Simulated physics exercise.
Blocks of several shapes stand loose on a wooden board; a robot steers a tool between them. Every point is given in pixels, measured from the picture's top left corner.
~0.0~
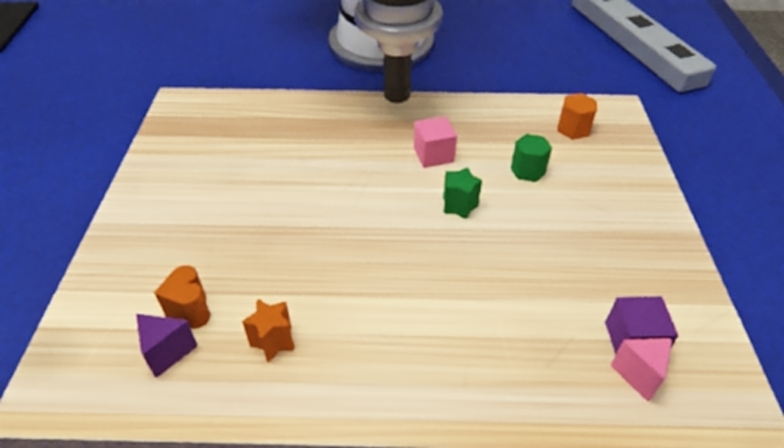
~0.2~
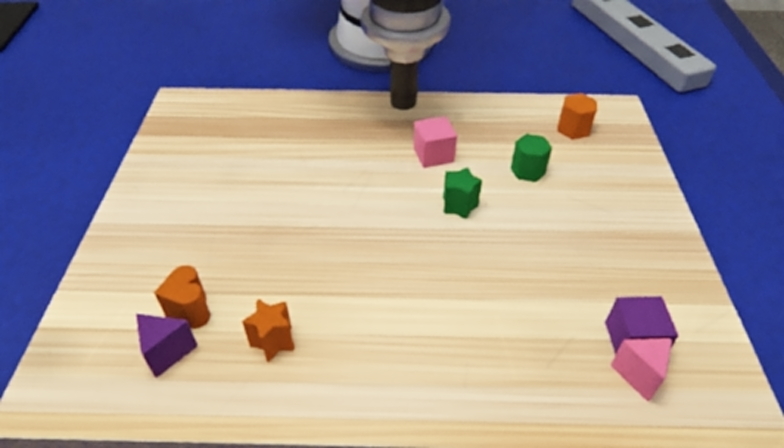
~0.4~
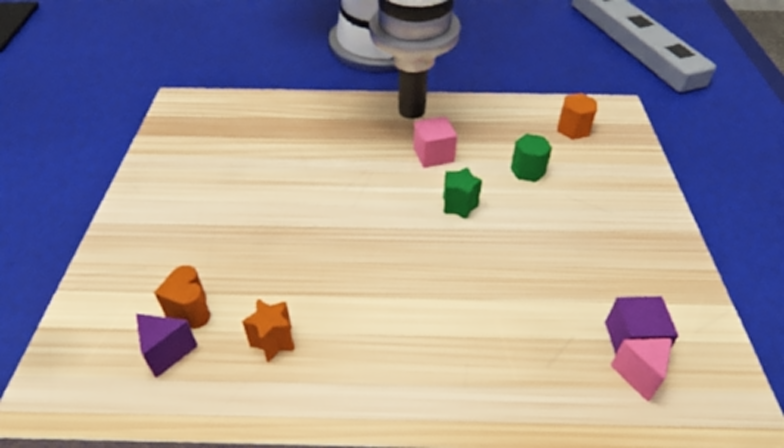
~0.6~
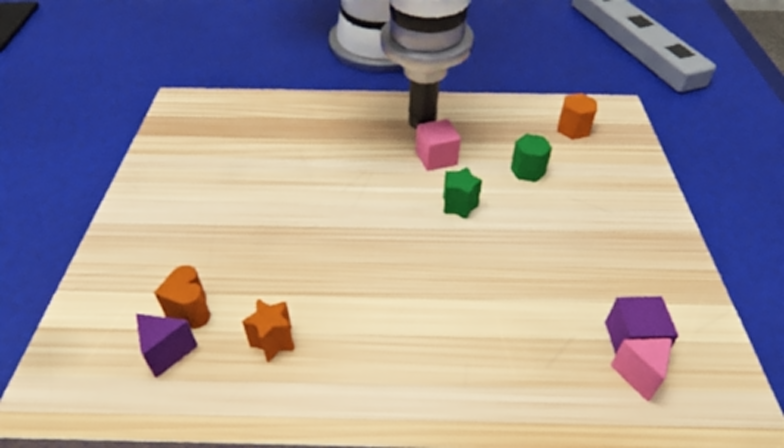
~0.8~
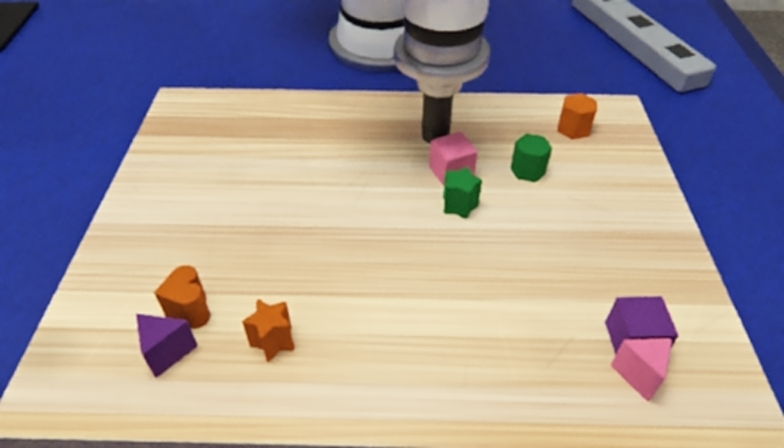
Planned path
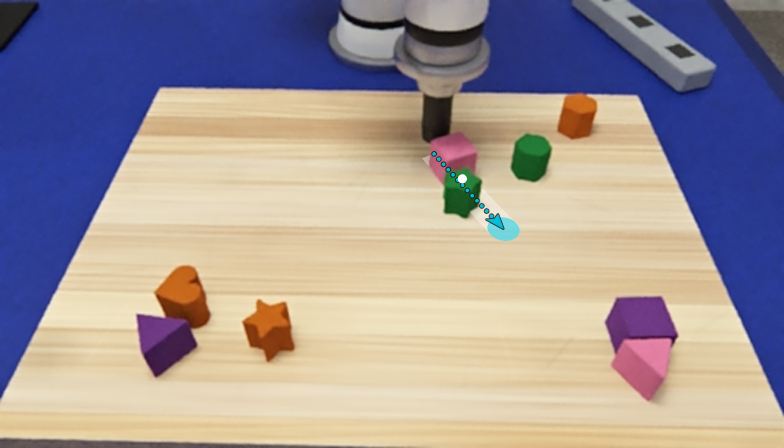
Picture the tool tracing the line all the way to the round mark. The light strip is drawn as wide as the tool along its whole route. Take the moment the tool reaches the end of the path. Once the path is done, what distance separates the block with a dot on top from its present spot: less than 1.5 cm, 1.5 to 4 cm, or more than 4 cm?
Range: Over 4 cm.
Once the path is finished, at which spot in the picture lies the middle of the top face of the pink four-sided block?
If I read the scene right, the answer is (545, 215).
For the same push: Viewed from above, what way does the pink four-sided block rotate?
Looking down, my answer is that the pink four-sided block rotates anticlockwise.
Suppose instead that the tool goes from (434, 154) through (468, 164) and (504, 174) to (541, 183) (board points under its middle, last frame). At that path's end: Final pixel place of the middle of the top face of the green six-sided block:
The top centre is at (574, 146).
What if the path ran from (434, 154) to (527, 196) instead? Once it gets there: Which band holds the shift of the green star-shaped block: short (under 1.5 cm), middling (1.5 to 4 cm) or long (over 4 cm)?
Between 1.5 and 4 cm.
Path on the board, in a line from (434, 154) to (503, 229); the dot is on the green star-shaped block.
On the path given first. One third of the way, tool at (457, 160); pink four-sided block at (481, 168), turned 15° anticlockwise; green star-shaped block at (473, 193), turned 50° clockwise.
Two thirds of the way, tool at (481, 185); pink four-sided block at (511, 191), turned 25° anticlockwise; green star-shaped block at (473, 199), turned 70° clockwise.
At the end, tool at (507, 212); pink four-sided block at (545, 215), turned 50° anticlockwise; green star-shaped block at (480, 214), turned 140° clockwise; green six-sided block in place.
